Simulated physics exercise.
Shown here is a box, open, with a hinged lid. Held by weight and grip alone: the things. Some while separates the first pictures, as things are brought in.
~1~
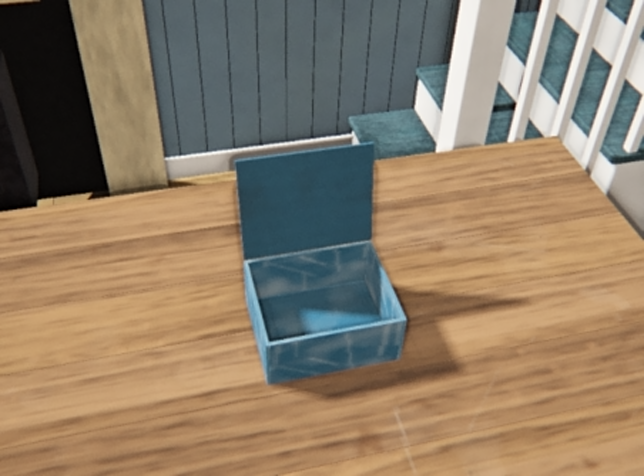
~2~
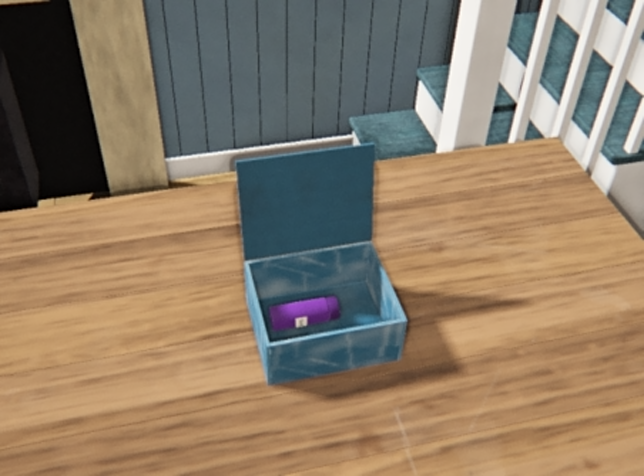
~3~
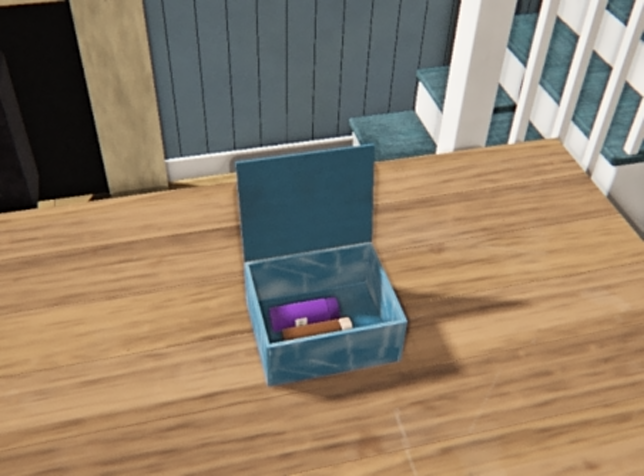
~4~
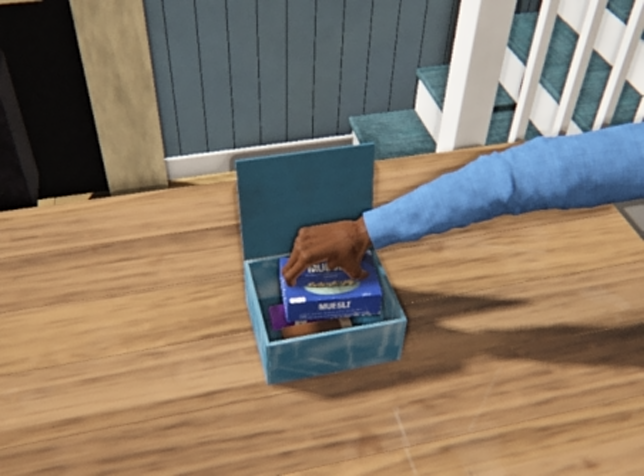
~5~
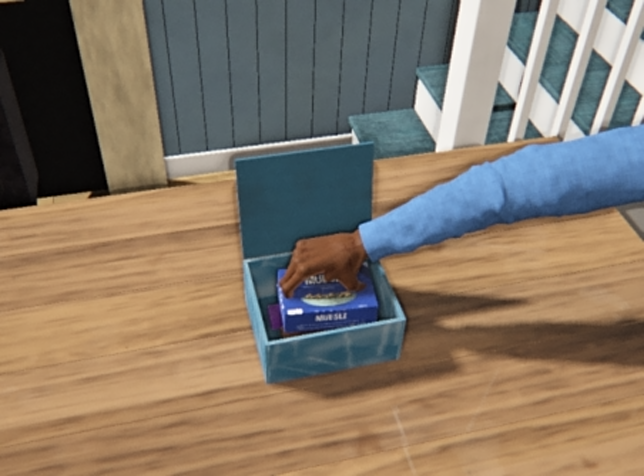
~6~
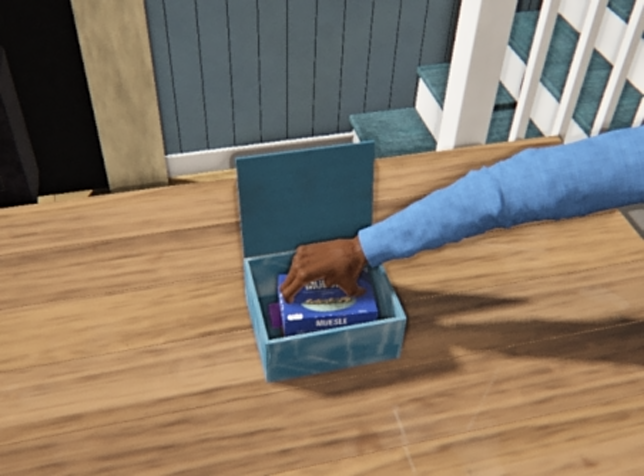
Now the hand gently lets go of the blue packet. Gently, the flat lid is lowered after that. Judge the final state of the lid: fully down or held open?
In the end it is fully down.
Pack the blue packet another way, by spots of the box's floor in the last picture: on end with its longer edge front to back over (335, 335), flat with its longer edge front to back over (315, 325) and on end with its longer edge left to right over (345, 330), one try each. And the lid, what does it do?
Try one: The lid remains open; try two: It comes all the way down; try three: It remains open.
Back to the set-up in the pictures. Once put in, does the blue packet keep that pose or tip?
In the end, it keeps its orientation.
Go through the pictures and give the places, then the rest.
In the first frame, the last thing is not in view yet.
In the second frame, the last thing is not in view yet; purple shaker (304, 313).
In the third frame, the last thing is not in view yet; purple shaker (305, 314).
In the fourth frame, on its way; blue packet (330, 286).
In the fifth frame, on its way; blue packet (326, 297).
In the sixth frame, put in, still held; blue packet (327, 302).
Then, 1.20 s past the last view, lid starting down; blue packet displaced a little near (321, 285); purple shaker displaced a little; brown shaker displaced a little.
Then, 1.90 s past the last view, lid 39° above the rim; blue packet displaced a little near (321, 285); purple shaker displaced a little; brown shaker displaced a little.
Finally, lid shut; moved from the start, blue packet; the other 2 still in place. Final places as the last picture's camera would see them, blue packet near (321, 285).
